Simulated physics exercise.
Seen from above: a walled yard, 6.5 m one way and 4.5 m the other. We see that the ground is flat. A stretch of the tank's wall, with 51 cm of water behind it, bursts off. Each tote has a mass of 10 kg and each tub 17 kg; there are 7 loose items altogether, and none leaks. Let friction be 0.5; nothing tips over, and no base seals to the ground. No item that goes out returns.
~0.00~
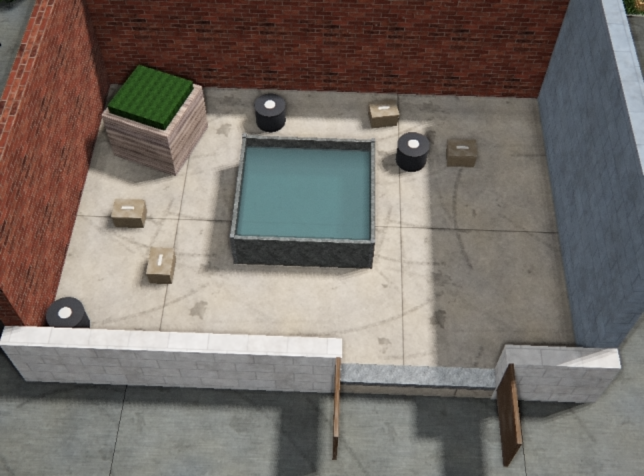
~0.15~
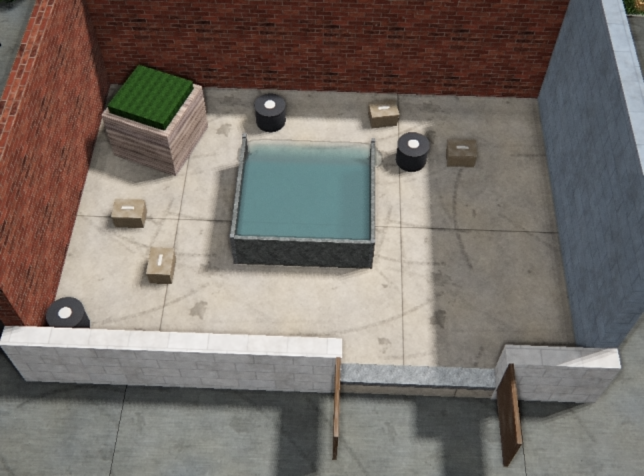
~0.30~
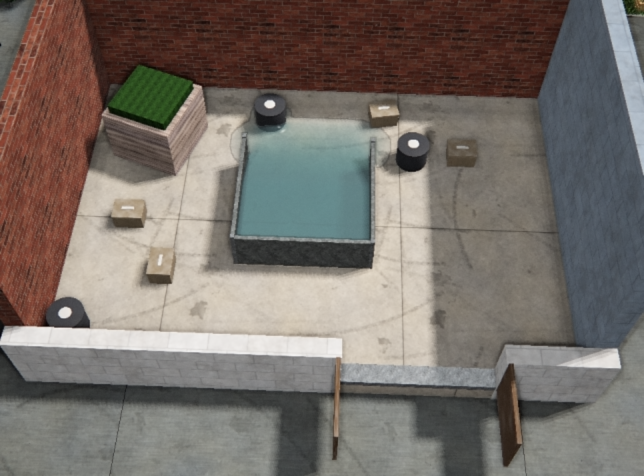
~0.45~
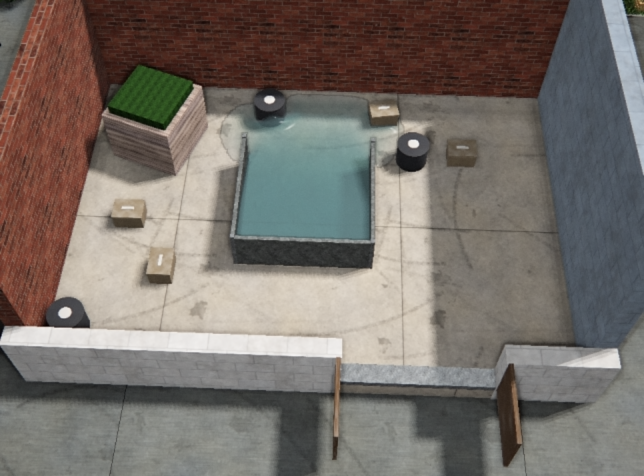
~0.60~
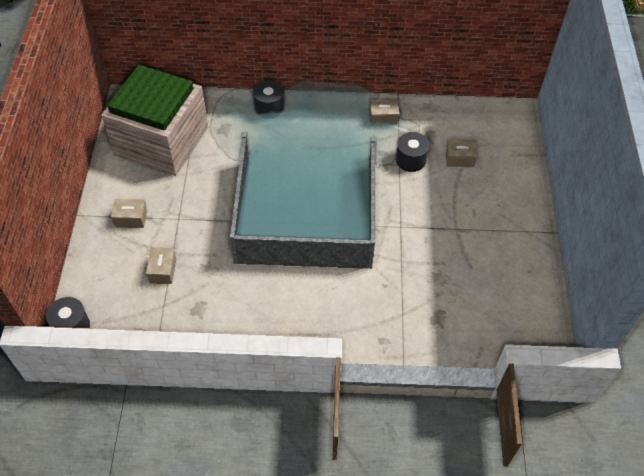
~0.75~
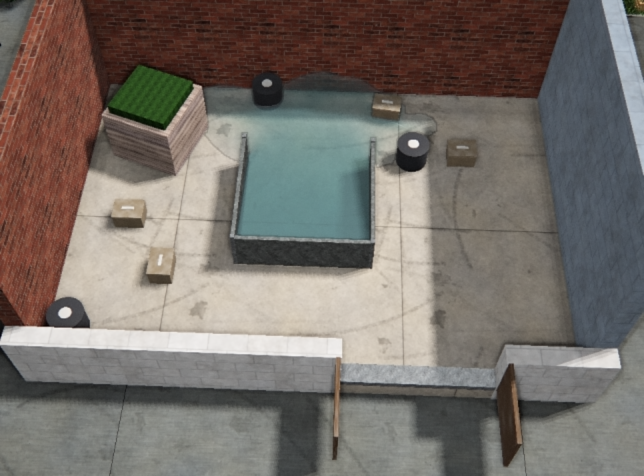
A square, dark-walled tank of teal water stands in the middle of a walled concrete yard seen from high above, the view never moving. Brick walls rise behind and left, a blue-grey wall right, with dark tubs, tan boxes and a green-topped planter around the tank. The tank's far side gives way, water spreads toward the back wall, and the nearest tub, then a box, shift slightly backward.
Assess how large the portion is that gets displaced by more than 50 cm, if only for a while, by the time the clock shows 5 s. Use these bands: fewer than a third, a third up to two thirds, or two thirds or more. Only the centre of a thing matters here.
It falls in fewer than a third.
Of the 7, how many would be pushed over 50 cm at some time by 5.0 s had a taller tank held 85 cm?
It would come to 6 of them.
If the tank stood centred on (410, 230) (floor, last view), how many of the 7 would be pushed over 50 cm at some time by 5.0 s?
Result: 4.
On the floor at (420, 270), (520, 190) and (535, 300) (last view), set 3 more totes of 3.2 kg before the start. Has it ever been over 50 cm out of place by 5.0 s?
In the order asked: Below the mark; above the mark; above the mark.
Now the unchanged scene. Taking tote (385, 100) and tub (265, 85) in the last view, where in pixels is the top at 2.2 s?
Around (528, 108) and (165, 80).
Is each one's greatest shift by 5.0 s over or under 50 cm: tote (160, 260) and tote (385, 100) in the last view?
Within the mark, beyond the mark.
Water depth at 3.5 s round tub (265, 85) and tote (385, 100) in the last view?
Around 17 cm and 14 cm.
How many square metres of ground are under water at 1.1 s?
Near 8.0 m2 in all.
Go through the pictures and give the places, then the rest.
A tub at (270, 105), on the bottom; a tote at (384, 108) rests on the ground; 2.9 m2 under water; 0 of 7 have shifted, in the first picture.
A tub at (270, 105) rests on the ground; a tote at (384, 108) rests on the ground; water covers 3.7 m2; 0 of 7 have shifted, in the second picture.
A tub at (270, 105) rests on the ground; a tote at (384, 108), on the bottom; 4.6 m2 under water; 0 of 7 have shifted, in the third picture.
A tub at (270, 100) rests on the ground, 10 cm from its start; a tote at (384, 108) rests on the ground; 5.6 m2 under water; 1 of 7 have shifted, in the fourth picture.
A tub at (268, 91), on the bottom, 27 cm from its start; a tote at (385, 107) rests on the ground, 4 cm from its start; 6.2 m2 under water; 1 of 7 have shifted, in the fifth picture.
A tub at (267, 83) rests on the ground, 43 cm from its start; a tote at (387, 102) rests on the ground, 13 cm from its start; water covers 6.7 m2; 2 of 7 have shifted, in the sixth picture.
After 1.1 s 0 of 7 are over 50 cm from their spots; 1 afloat.
After 2.2 s 2 of 7 are over 50 cm from their spots; 2 afloat.
After 3.5 s 2 of 7 are over 50 cm from their spots; 2 afloat.
After 5.0 s 2 of 7 are over 50 cm from their spots, and 2 have been at some point; 0 afloat.
